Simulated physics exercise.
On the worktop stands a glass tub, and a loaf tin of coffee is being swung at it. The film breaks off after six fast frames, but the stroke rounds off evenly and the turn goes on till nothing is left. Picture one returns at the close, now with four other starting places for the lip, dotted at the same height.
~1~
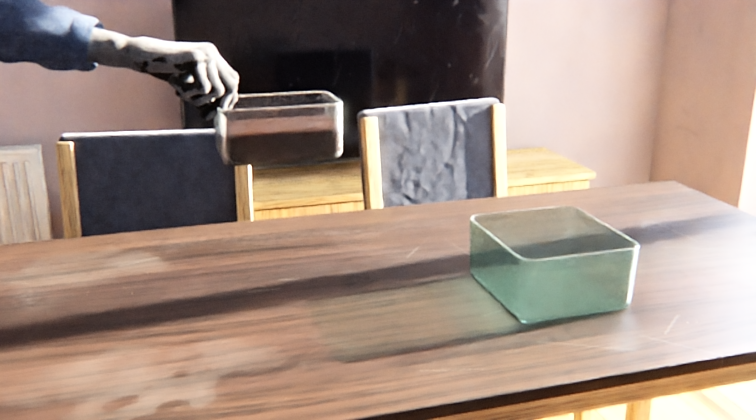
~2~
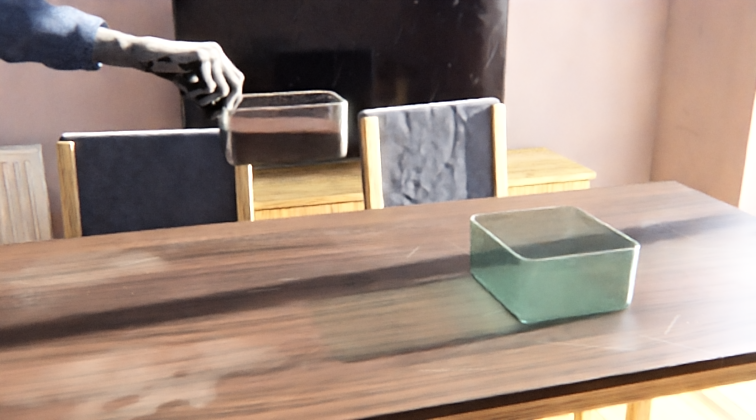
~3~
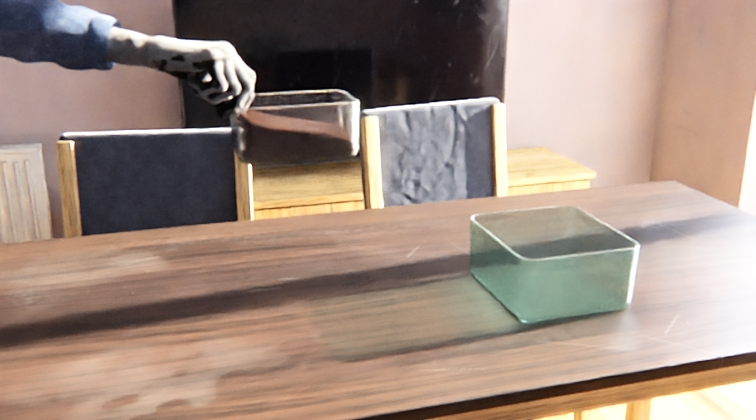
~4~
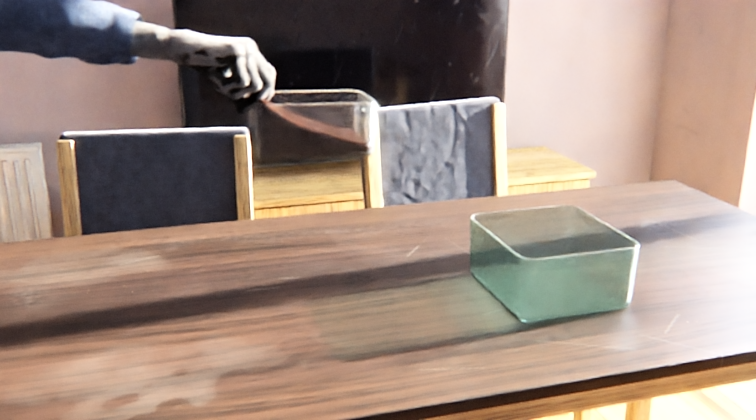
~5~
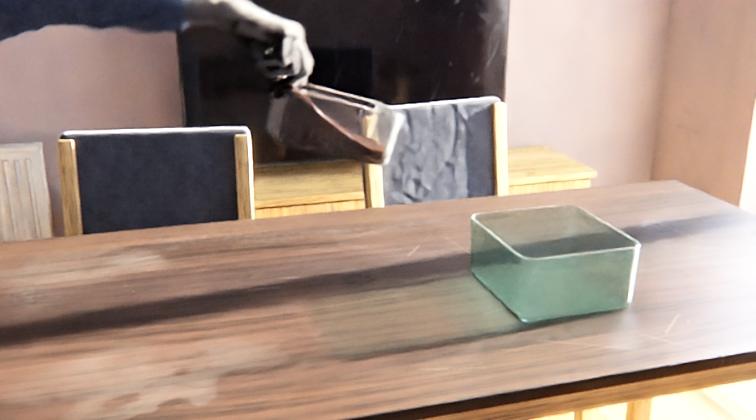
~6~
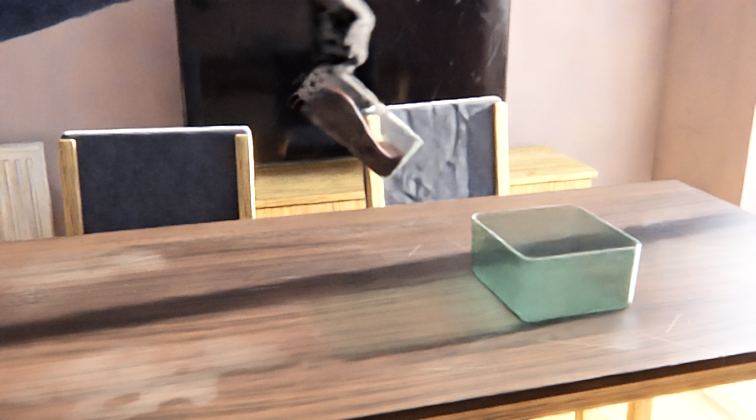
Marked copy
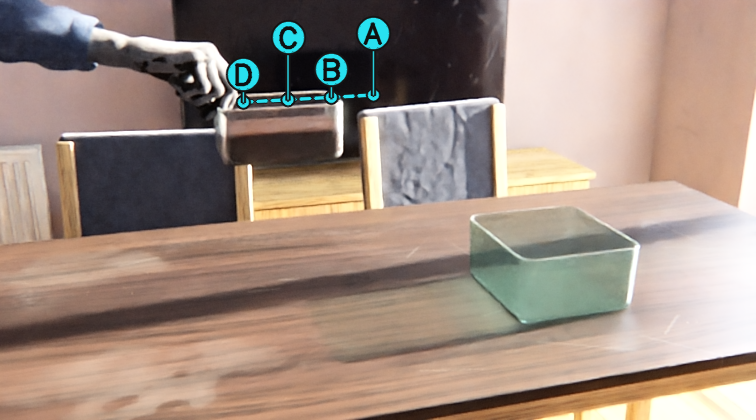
A gloved-looking hand swinging a clear container of dark liquid rightward above a table, then tipping it toward a greenish glass tub.
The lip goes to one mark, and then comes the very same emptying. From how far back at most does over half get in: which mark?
A will do.
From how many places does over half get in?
One of them.
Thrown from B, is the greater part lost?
Yes, that goes wrong.
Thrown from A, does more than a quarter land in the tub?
Yes.
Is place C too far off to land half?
Yes, that goes wrong.
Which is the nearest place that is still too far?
That is place B.
On the marked copy, A at (373, 95); B at (331, 97); C at (288, 99); D at (243, 102).
With A, about 68 % lands in the tub, 17 % falls short and 16 % goes beside or beyond.
With B, about 23 % lands in the tub, 71 % falls short and 6 % goes beside or beyond.
With C, about 1 % lands in the tub, 98 % falls short.
With D, about 0 % lands in the tub, 100 % falls short.
